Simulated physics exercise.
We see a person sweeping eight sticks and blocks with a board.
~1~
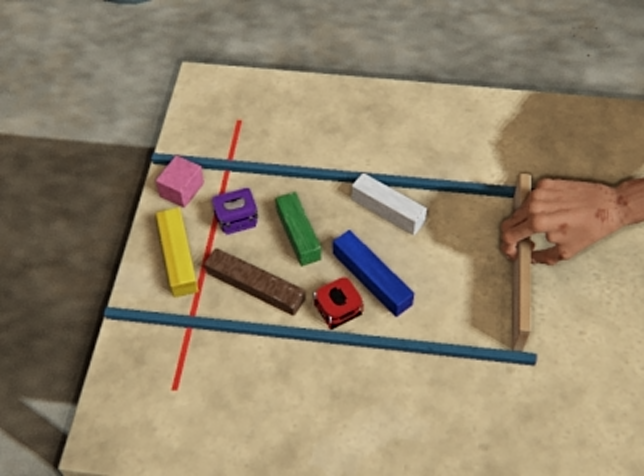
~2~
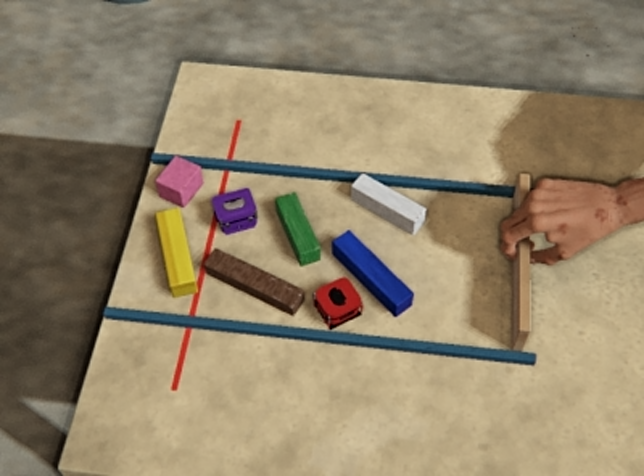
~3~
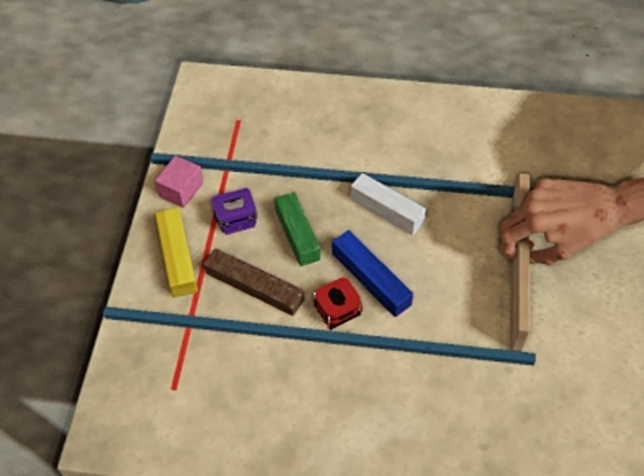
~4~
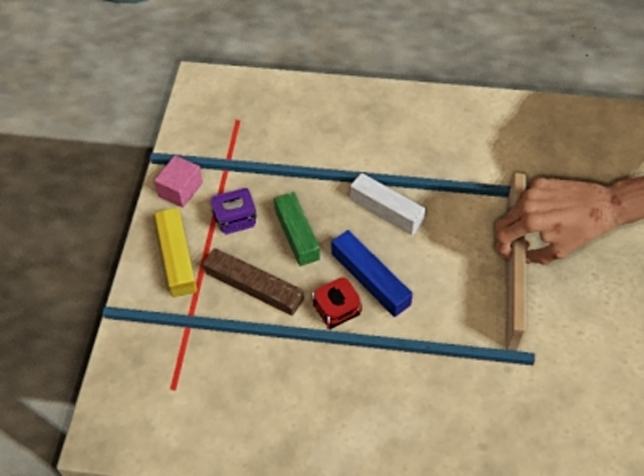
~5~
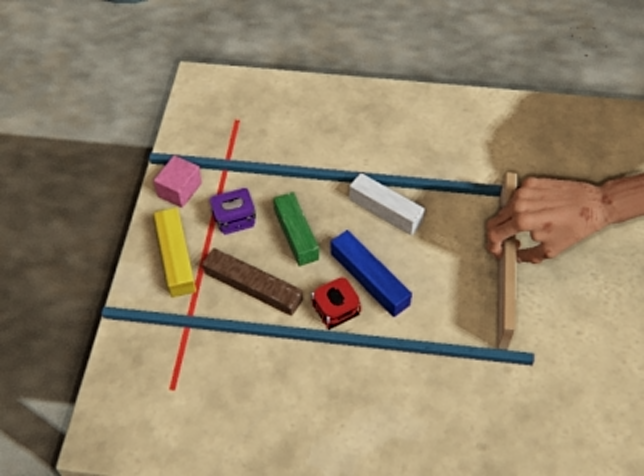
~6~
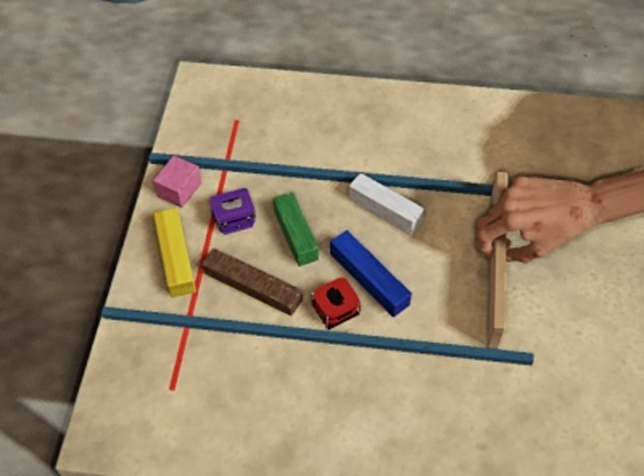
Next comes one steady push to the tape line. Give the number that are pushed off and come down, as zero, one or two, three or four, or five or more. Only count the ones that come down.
Watch it: Hardly any - one or two - go plunging down.
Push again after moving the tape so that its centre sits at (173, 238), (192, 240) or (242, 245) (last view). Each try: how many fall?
In order, the counts are 4, 2 and 0.
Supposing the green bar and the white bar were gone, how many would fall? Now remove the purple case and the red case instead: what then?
First try: 0 fallen; other try: 0.
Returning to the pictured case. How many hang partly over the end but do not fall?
Counting them gives 2.
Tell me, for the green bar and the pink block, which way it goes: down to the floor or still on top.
At the finish the green bar stays put and the pink block goes down.
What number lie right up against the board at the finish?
The count in contact is 3.
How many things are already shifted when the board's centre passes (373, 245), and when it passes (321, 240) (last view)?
So far 3, and 5 at the second.
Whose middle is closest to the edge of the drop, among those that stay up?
That's the yellow stick.
Early on, none off yet; pink block at rest near (178, 182); yellow stick at rest near (174, 252); purple case at rest near (233, 212).
A while later, none off yet; pink block at rest near (178, 182); yellow stick at rest near (172, 252); purple case moving near (230, 211).
Finally, the number that fall off is one or two; lost, pink block.
